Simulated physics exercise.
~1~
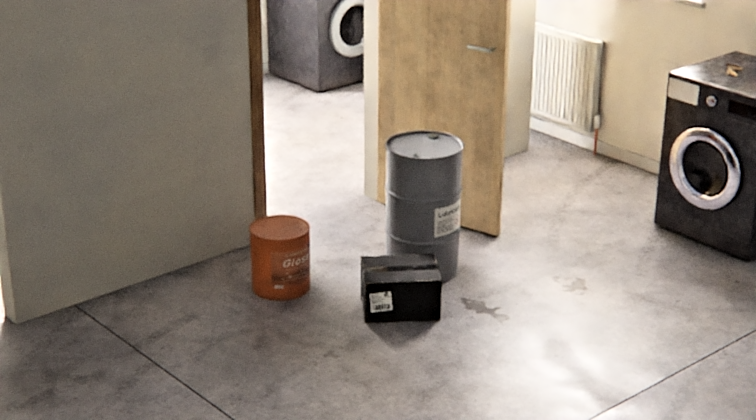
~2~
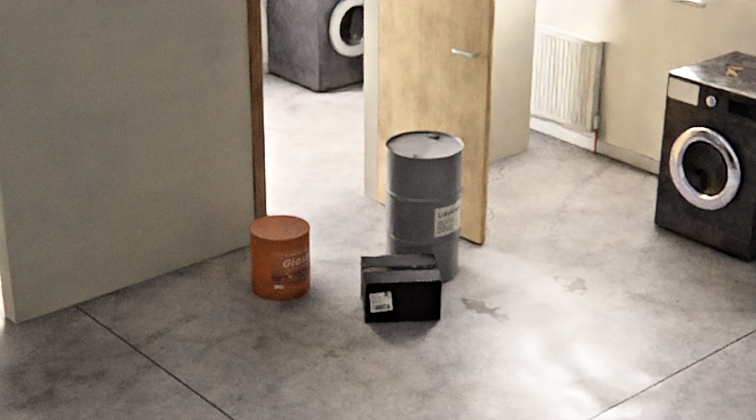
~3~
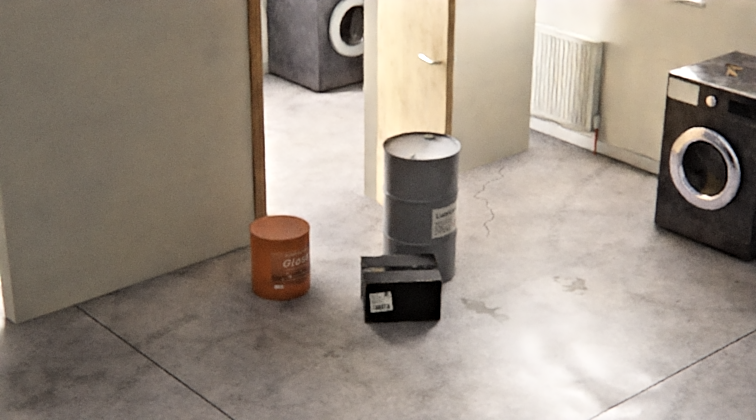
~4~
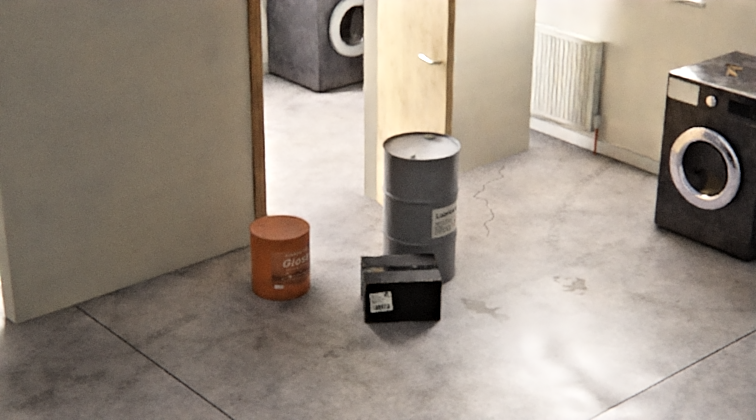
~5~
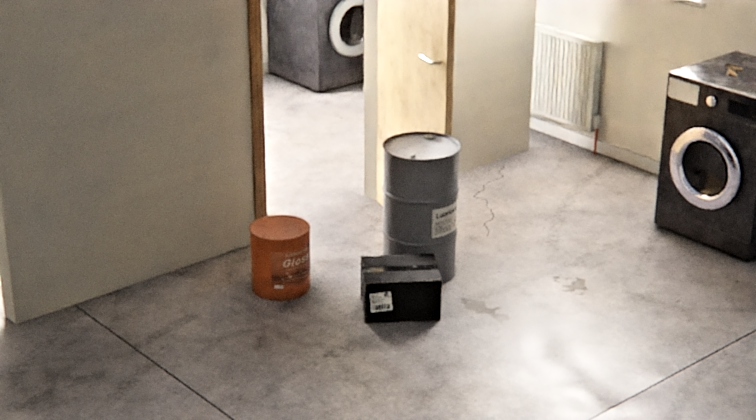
A pale wooden door stands open in the doorway of a grey-floored room with cream walls, seen from a raised, still viewpoint. A tall grey drum stands in front of it, with a black parcel at the drum's foot and an orange pail to the left. A dark washing machine sits at the far right near a white radiator, and another shows through the doorway. With nobody in view, the door swings slowly back behind the drum, partway toward the doorway. It then stops, still well open, while the drum, parcel and pail remain in place.
